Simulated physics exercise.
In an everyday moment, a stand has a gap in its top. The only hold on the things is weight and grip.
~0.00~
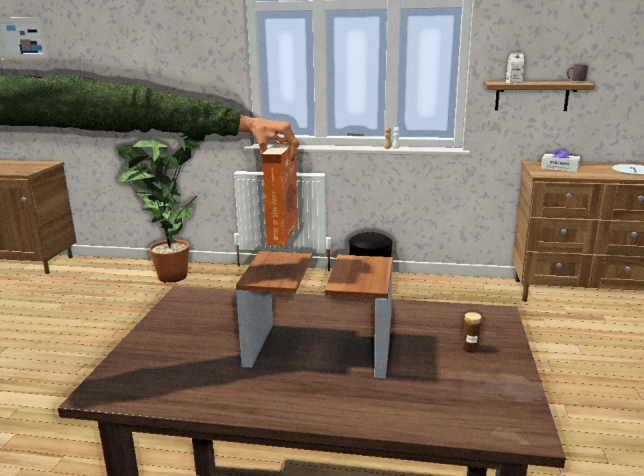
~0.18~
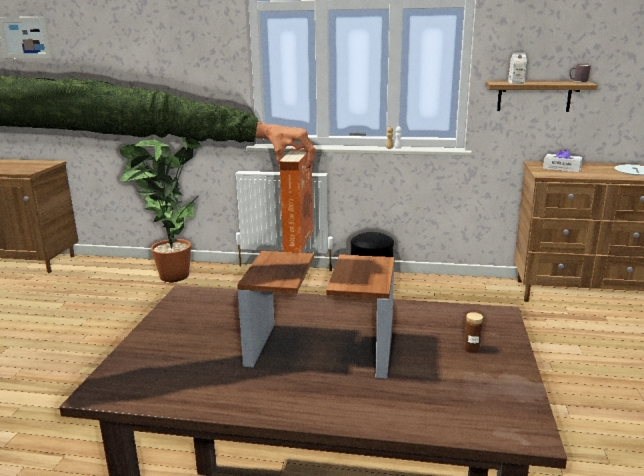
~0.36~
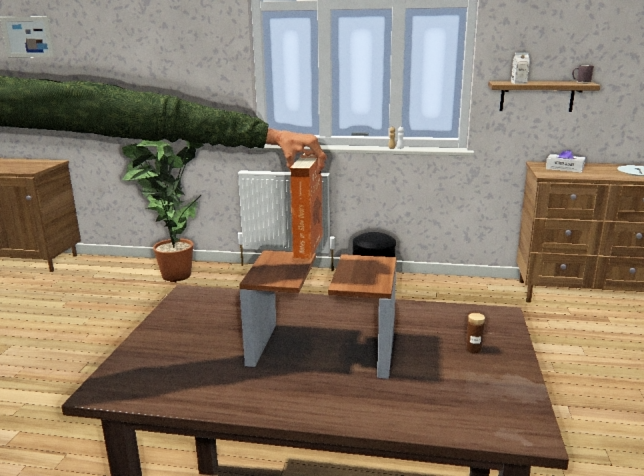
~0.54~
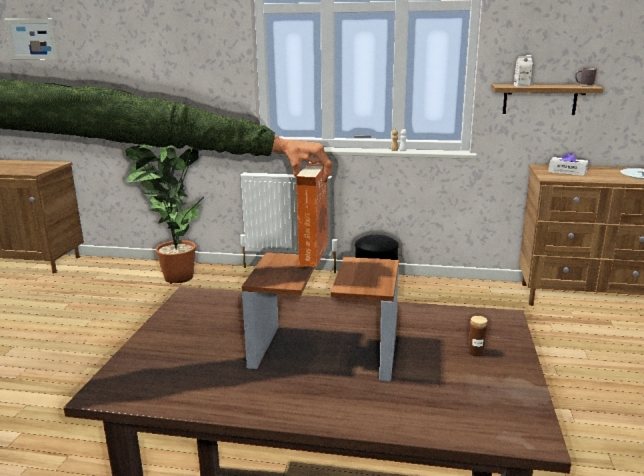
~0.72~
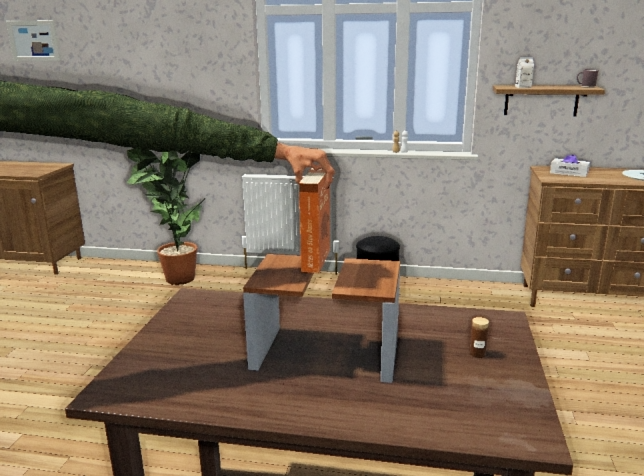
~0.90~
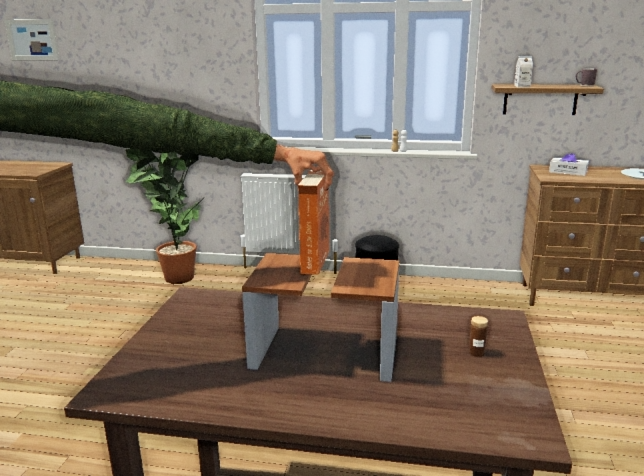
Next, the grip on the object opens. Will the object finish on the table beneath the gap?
No.
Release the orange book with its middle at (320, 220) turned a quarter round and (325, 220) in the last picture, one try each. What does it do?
Try 1: Stuck. Try 2: Falls through.
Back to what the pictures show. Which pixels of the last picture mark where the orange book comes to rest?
It winds up at roughly (360, 267).
After 1.30 s, orange book turned 24° from how it was put near (332, 238).
After 1.40 s, orange book turned 55° from how it was put near (351, 257).
In the end (2.0 s), toppled on the stand or table, orange book; brown shaker unmoved. At the end, from the last picture's camera, orange book near (360, 267). The book lodges.
